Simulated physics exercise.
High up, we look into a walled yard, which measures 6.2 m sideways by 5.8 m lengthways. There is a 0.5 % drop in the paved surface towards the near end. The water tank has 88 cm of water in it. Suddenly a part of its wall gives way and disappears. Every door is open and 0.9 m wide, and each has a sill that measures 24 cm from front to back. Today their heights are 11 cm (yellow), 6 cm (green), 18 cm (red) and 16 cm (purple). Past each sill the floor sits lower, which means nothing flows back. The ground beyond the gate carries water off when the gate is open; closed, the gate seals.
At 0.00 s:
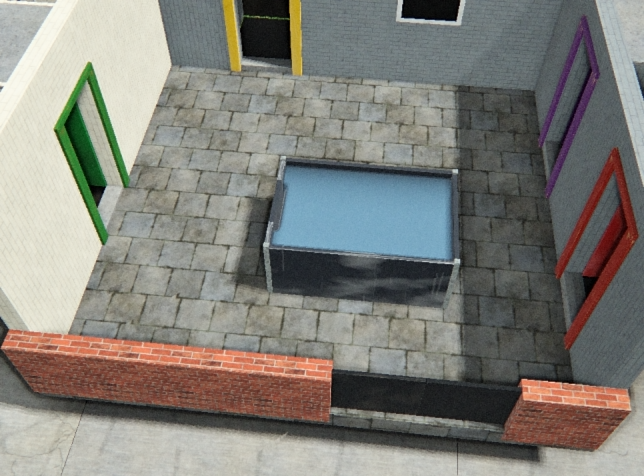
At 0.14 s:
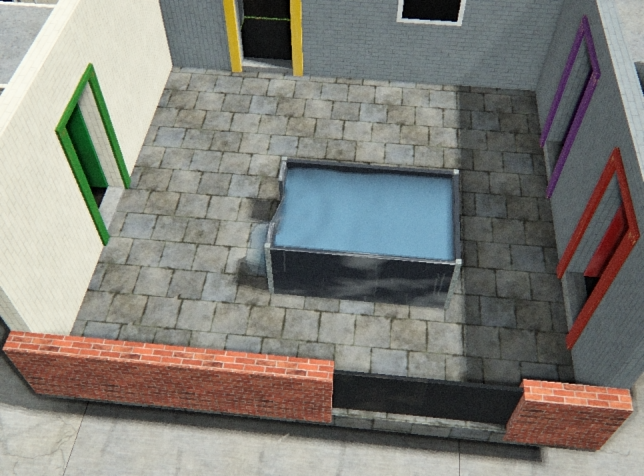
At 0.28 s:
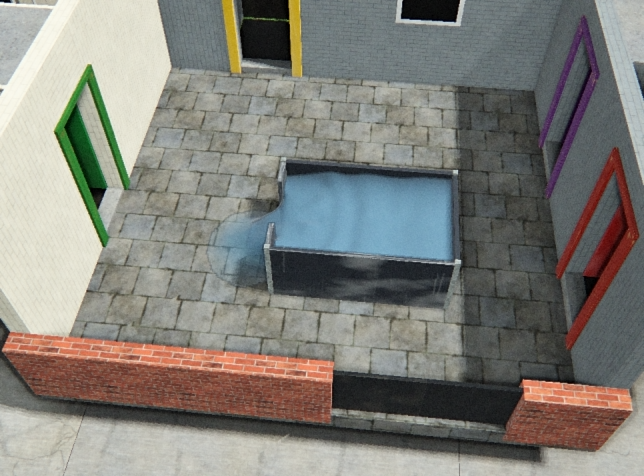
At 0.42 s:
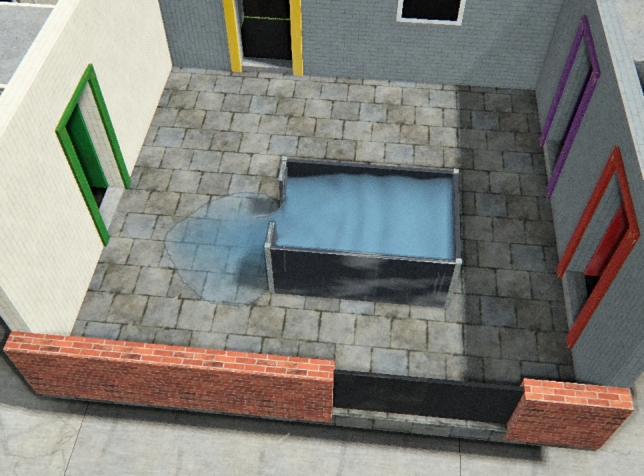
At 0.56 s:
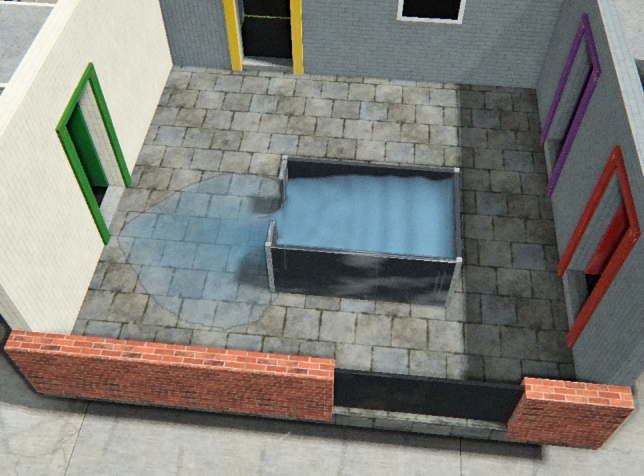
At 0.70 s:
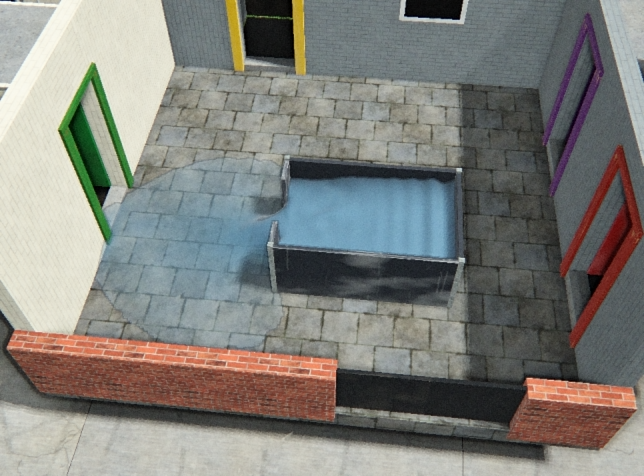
Water poured out through a gap in the left side of a dark tank in a walled yard, then fanned across the paving toward the green door while the level in the tank dropped slightly.
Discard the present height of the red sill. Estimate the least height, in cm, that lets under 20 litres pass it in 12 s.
I would say 7.5 cm.
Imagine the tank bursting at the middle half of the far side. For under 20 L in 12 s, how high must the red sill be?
At least roughly 8.0 centimetres tall.
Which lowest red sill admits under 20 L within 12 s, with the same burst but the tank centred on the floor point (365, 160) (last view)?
8.5 cm, give or take.
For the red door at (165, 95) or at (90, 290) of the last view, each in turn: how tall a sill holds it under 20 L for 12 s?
First place around 8.0 cm, second around 25 cm.
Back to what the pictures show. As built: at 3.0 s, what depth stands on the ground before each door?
In cm - yellow: 7, green: 21, red: 0, purple: 0.
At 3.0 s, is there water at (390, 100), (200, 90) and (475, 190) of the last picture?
One by one: Clear, drenched, clear.
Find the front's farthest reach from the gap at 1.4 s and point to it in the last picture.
At about (163, 100).
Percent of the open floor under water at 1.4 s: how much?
Wet share: Near 30 %.
After 1.4 s water covers 30 % of the floor, deepest (48 cm) near (62, 367); it has not reached the red door.
After 3.0 s water covers 40 % of the floor, deepest (29 cm) near (277, 252); it has not reached the red door.
After 12.0 s water covers 100 % of the floor, deepest (9 cm) near (460, 153); 8 cm at the red door, 0 litres in over its 18 cm sill.
At the red door as built, the water arrived by 4.4 s and peaked near 11 cm at 5.0 s.
Run again over the same 12 s with other heights there, 33 litres in over 6.5 cm, 9 litres over 9 cm. The limit of 20 litres is kept from about 7.5 cm up.
